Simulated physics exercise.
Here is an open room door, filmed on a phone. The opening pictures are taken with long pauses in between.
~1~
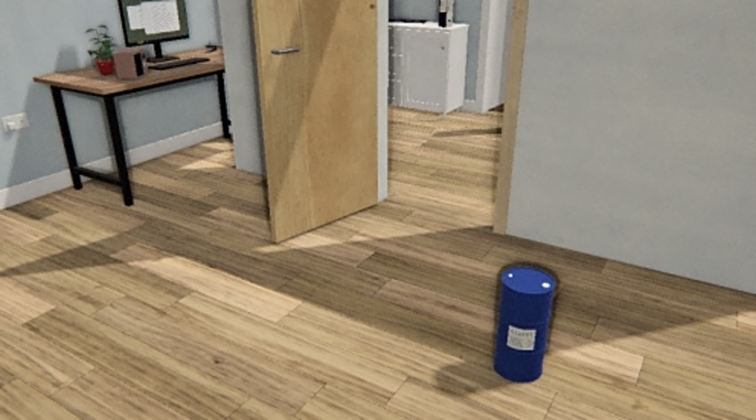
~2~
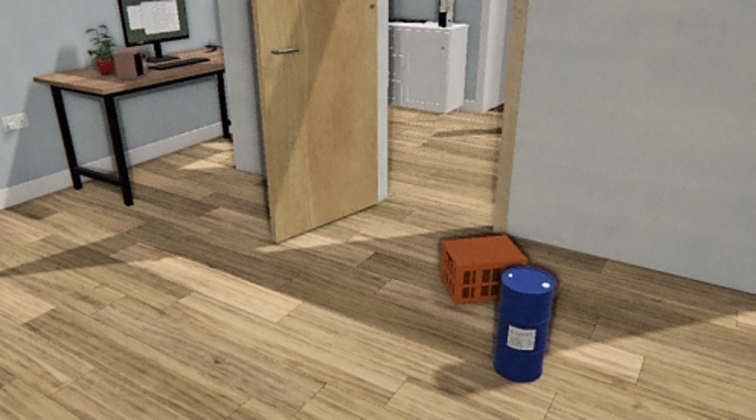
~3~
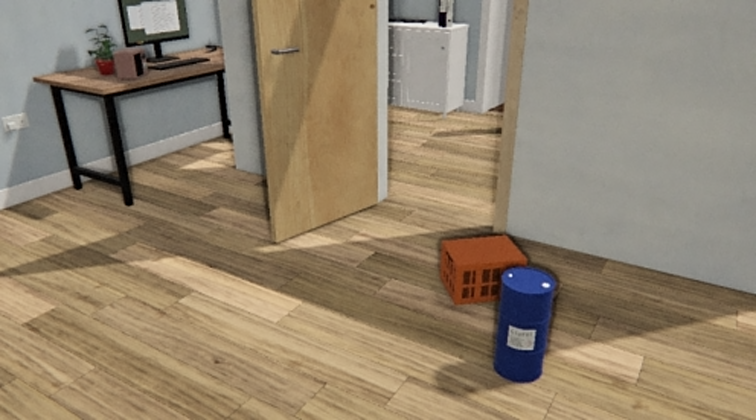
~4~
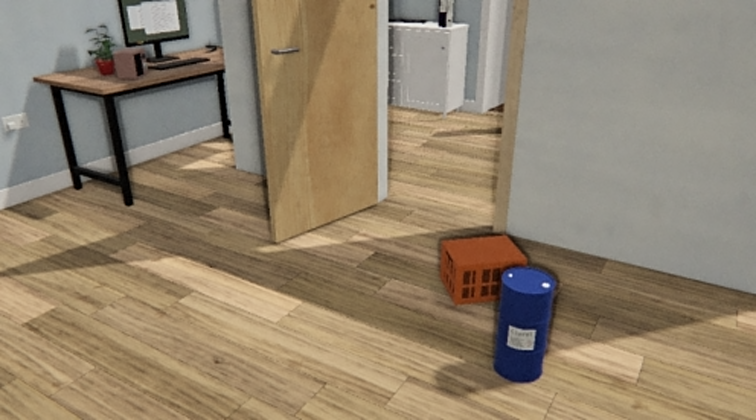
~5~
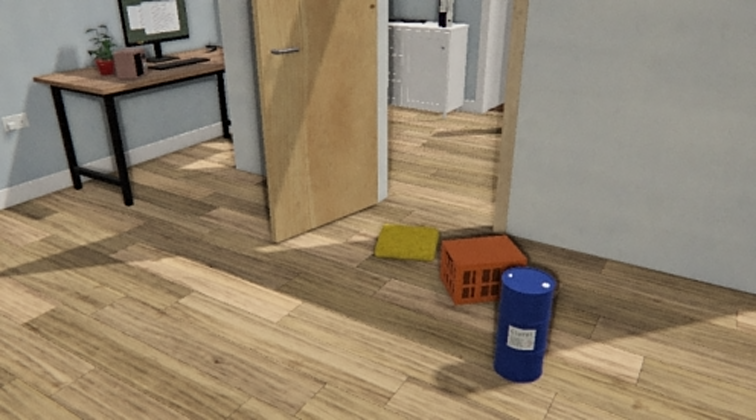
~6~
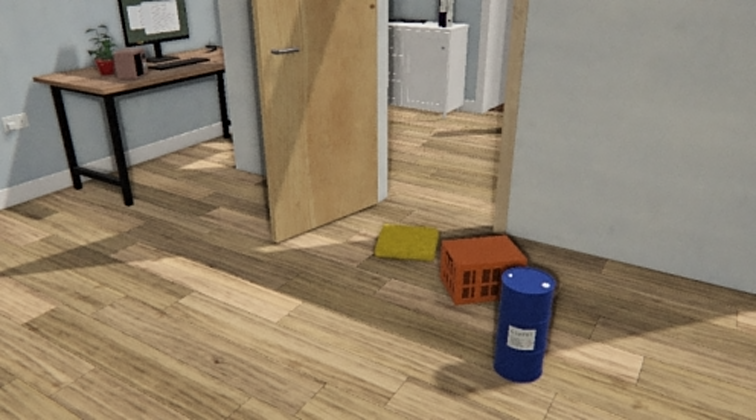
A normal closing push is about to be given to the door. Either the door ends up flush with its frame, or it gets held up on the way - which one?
It gets held up on the way.
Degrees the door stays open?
Angle: About 25°.
Then, 0.90 s after the last picture, open by 58°; yellow cushion slid a little near (413, 241).
Then, 1.20 s after the last picture, open by 33°; yellow cushion slid about its own width near (455, 234).
At rest, open by 24°; moved from the start, yellow cushion; the other 2 in place. Seen from the same camera at the end, yellow cushion near (469, 230).
